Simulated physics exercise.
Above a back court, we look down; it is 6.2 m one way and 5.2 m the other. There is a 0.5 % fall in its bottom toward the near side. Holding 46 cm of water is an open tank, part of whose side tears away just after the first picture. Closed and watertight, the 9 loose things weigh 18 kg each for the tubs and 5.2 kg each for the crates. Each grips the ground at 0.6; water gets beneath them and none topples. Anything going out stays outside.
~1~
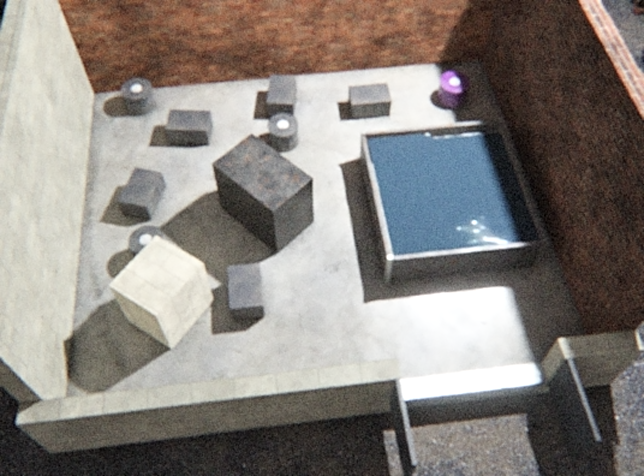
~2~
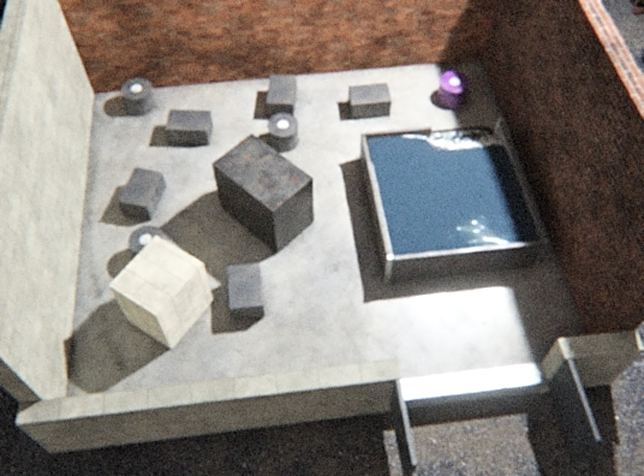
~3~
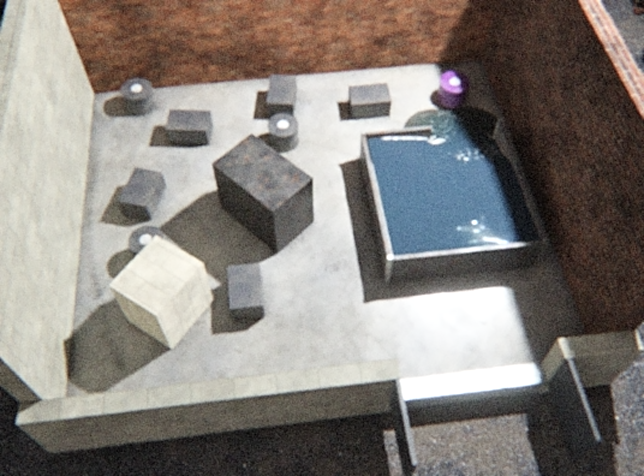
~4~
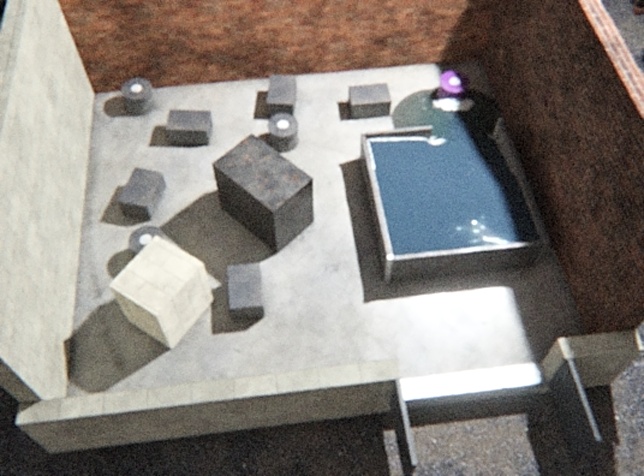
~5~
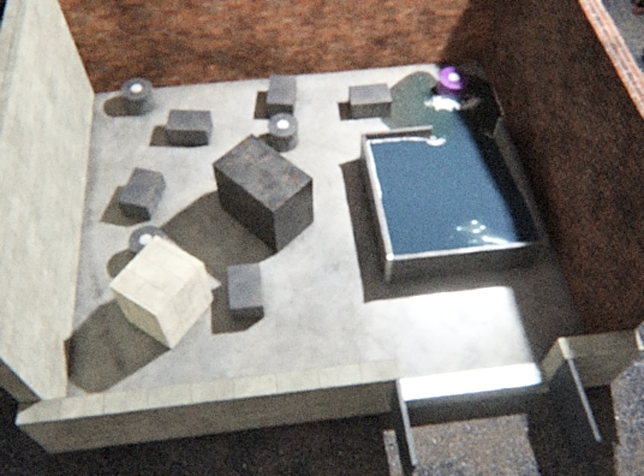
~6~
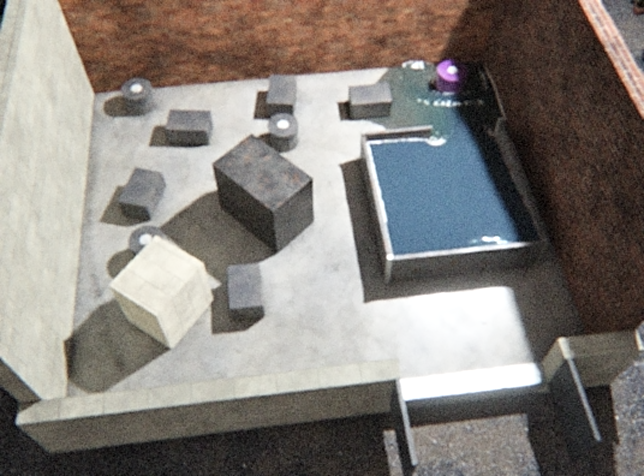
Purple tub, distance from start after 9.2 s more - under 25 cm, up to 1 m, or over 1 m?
Long shift.
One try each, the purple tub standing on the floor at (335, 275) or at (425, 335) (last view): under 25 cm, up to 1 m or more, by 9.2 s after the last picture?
Try one: It hardly moves. Try two: It hardly moves.
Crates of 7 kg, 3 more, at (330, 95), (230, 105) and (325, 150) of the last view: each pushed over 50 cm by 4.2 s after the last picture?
So that's beyond the threshold, beyond the threshold and beyond the threshold, in that sequence.
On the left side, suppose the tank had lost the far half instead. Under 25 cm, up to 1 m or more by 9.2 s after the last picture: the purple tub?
From there, the purple tub remains planted.
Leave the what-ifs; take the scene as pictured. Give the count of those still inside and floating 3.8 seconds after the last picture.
The number is 3.
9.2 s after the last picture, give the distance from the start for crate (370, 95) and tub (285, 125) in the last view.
Respectively: 400 cm / 20 cm.
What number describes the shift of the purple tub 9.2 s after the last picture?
Around 350 cm from the start.
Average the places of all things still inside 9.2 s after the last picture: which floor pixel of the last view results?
(217, 229).
Then, 1.2 s after the last picture the purple tub is near (436, 53), 0.5 m from its start, afloat; 0 of 9 are out; 1 afloat.
Then, 3.8 s after the last picture the purple tub is near (242, 96), 3.2 m from its start, aground; 0 of 9 are out; 3 afloat.
Then, 6.2 s after the last picture the purple tub is near (222, 98), 3.5 m from its start, aground; 0 of 9 are out; 3 afloat.
Then, 9.2 s after the last picture the purple tub is near (222, 98), 3.5 m from its start, aground; 0 of 9 are out; 5 afloat.
